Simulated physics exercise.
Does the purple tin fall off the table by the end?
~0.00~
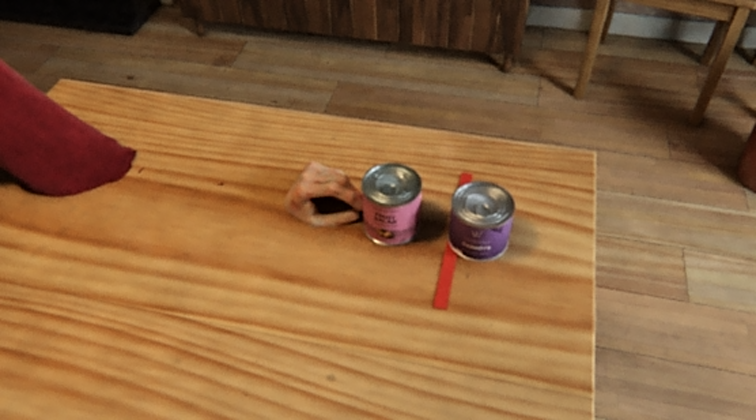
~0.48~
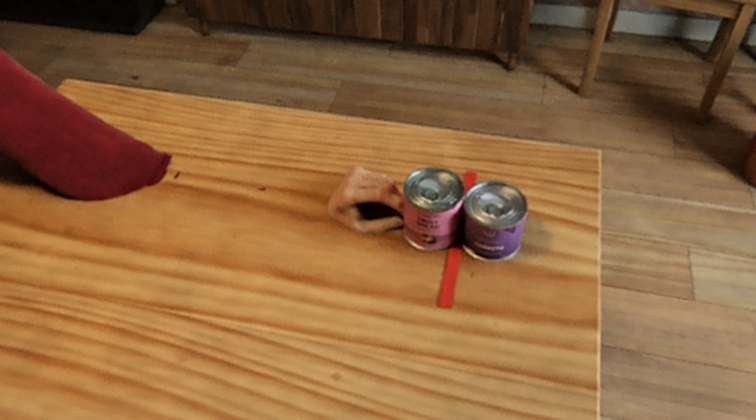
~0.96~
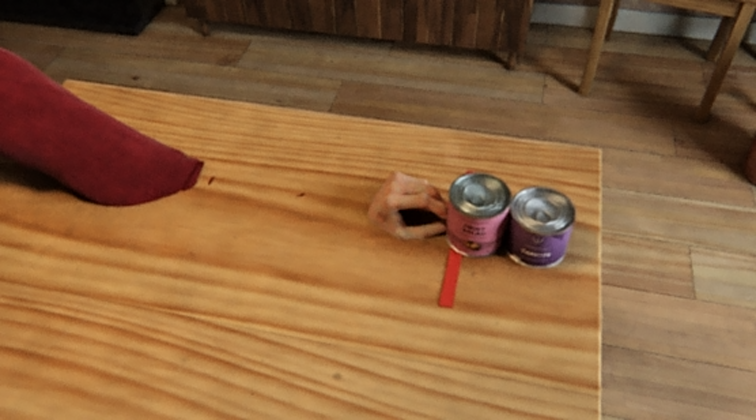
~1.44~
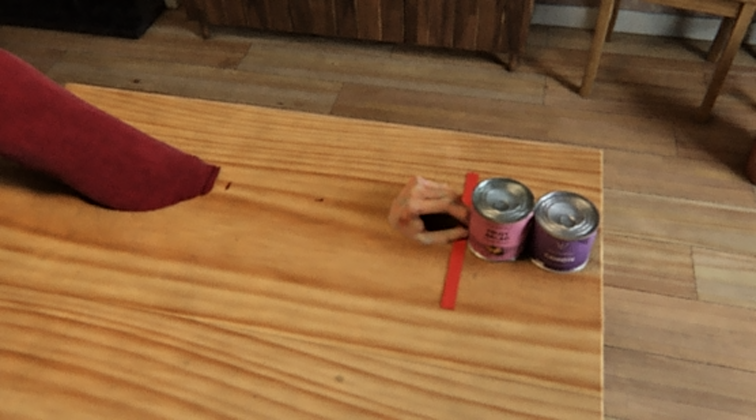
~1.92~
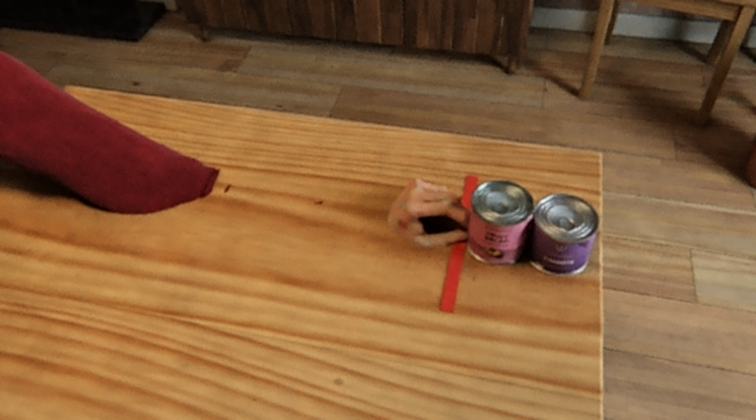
No, the purple tin is still on the table at the end, standing close to the right edge beside the pink tin.
